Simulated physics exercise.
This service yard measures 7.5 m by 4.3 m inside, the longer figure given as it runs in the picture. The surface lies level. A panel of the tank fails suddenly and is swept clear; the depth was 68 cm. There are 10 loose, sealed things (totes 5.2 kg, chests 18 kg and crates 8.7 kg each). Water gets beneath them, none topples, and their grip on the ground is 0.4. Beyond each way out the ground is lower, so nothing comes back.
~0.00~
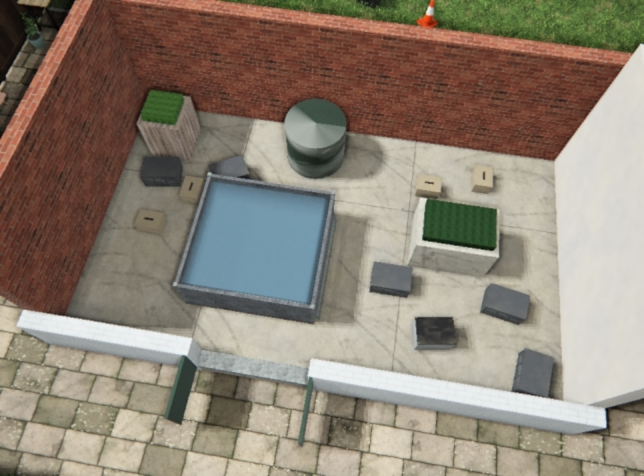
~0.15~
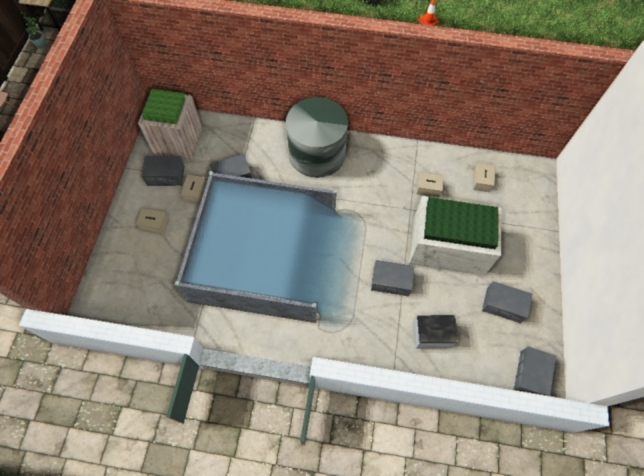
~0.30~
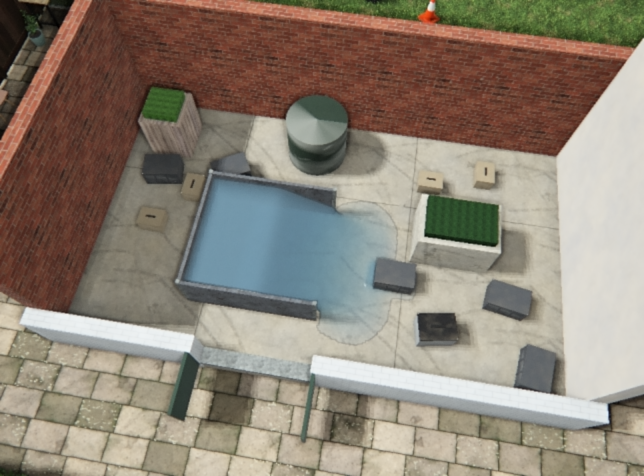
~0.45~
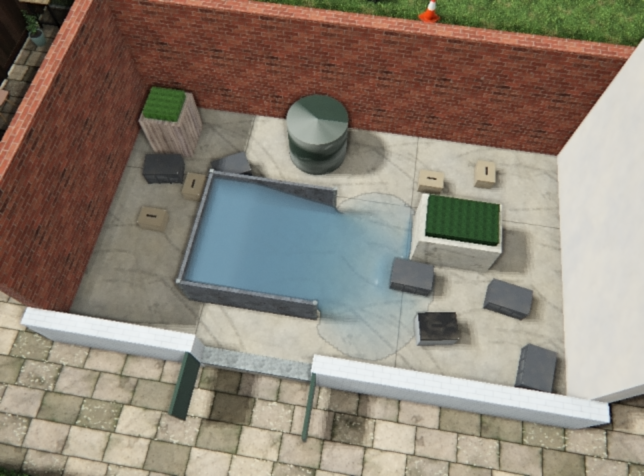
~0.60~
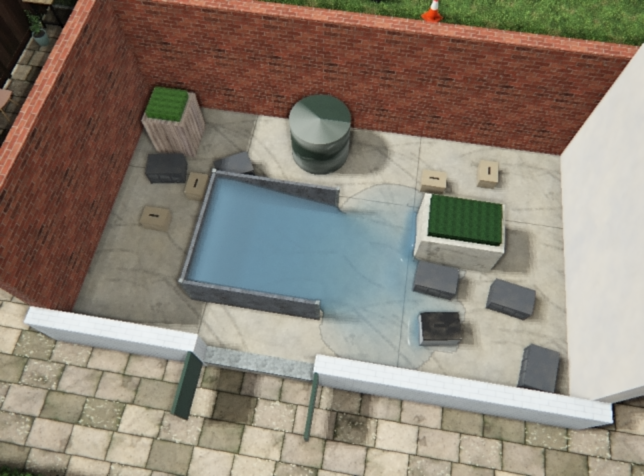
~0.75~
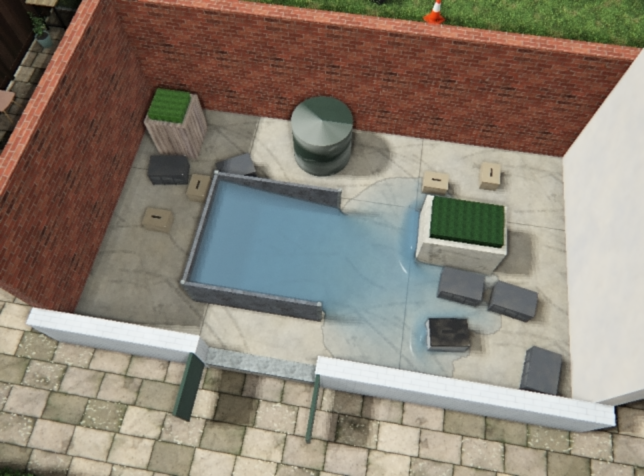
We see the right side of a square water tank give way in a brick-walled yard, and water spreads rightward across the paving, pushing one dark grey box right, then flowing around a grass-topped planter and another dark box.
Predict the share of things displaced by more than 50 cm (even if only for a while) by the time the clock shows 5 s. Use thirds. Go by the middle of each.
It is from one to two thirds.
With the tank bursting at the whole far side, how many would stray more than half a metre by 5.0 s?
Then 7.
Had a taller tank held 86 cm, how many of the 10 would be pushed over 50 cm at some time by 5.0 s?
In that case 6 of them.
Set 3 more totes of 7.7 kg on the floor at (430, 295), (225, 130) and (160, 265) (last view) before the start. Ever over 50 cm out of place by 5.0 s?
In that order: More, short of it, under.
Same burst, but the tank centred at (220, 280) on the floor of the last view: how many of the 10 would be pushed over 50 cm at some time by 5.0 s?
In that case 5 of them.
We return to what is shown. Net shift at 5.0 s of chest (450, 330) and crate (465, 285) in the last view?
In turn: 80 cm, 250 cm.
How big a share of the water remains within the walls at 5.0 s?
About 100 per cent.
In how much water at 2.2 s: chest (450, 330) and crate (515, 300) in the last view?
About 36 and 21 cm.
After 1.1 s 2 of 10 are over 50 cm from their spots; 1 afloat.
After 2.2 s 4 of 10 are over 50 cm from their spots; 5 afloat.
After 3.5 s 5 of 10 are over 50 cm from their spots; 6 afloat.
After 5.0 s 6 of 10 are over 50 cm from their spots, and 6 have been at some point; 6 afloat.
